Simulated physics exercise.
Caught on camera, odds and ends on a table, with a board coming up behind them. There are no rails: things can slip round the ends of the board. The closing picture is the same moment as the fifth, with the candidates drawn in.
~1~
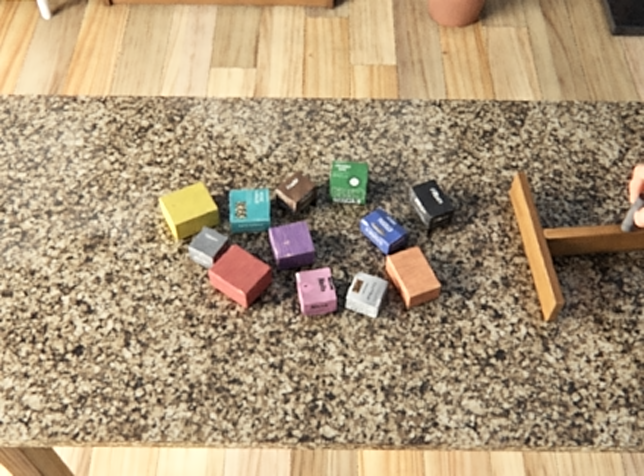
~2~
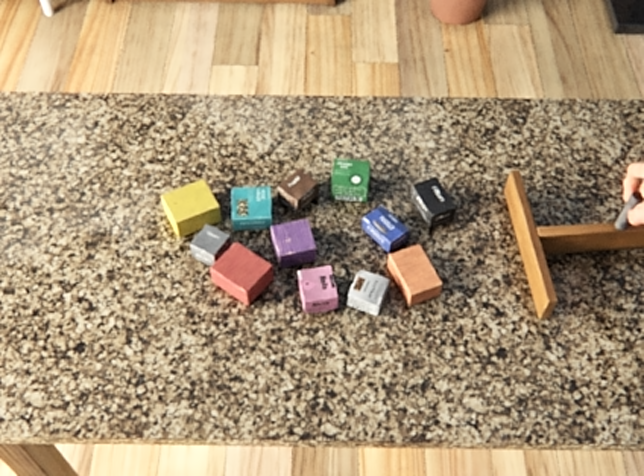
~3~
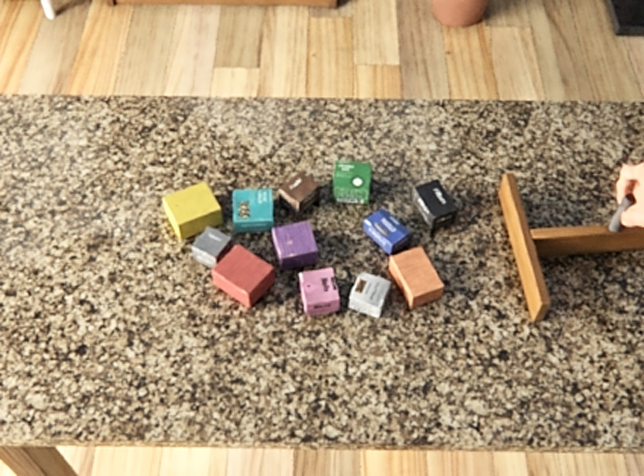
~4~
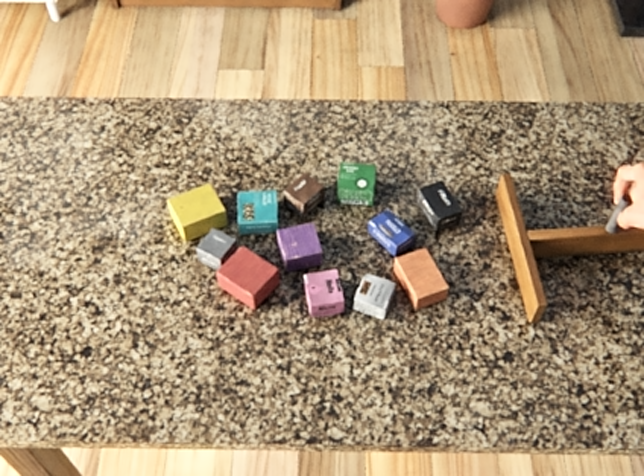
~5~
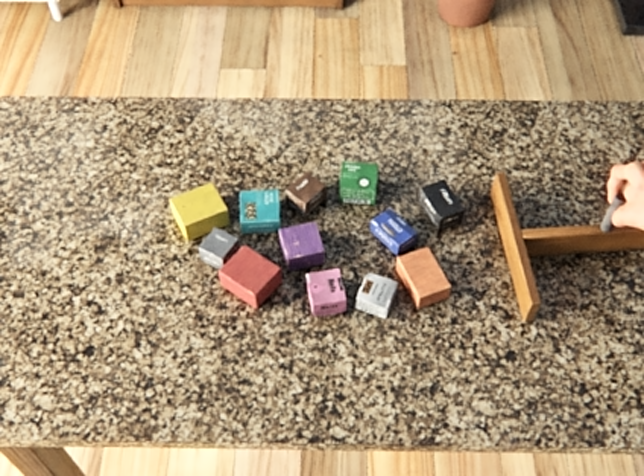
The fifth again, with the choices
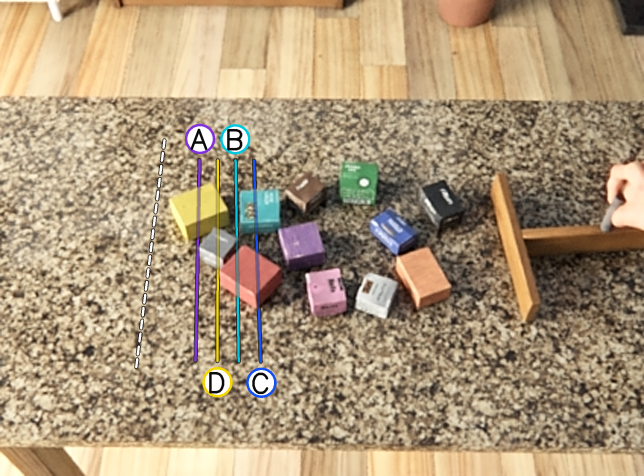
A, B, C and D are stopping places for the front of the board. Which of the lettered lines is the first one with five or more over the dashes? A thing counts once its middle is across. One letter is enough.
A is the first line that does it.
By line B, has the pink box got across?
By then, no.
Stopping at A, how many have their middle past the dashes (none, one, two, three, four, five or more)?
It has five or more across.
On the marked copy, A at (198, 252); B at (237, 252); C at (257, 252); D at (218, 252); the dashed line at (152, 242).
Following A. Soon after the start, board (403, 233); yellow block (200, 212); grey packet (220, 250); none across.
Later, board (289, 232); yellow block (187, 211); grey packet (187, 240); none across.
In the end, board (198, 231); yellow block (102, 208); grey packet (101, 239); six across.
As for the rest, B gets only two across; C gets none across; D gets only three across.
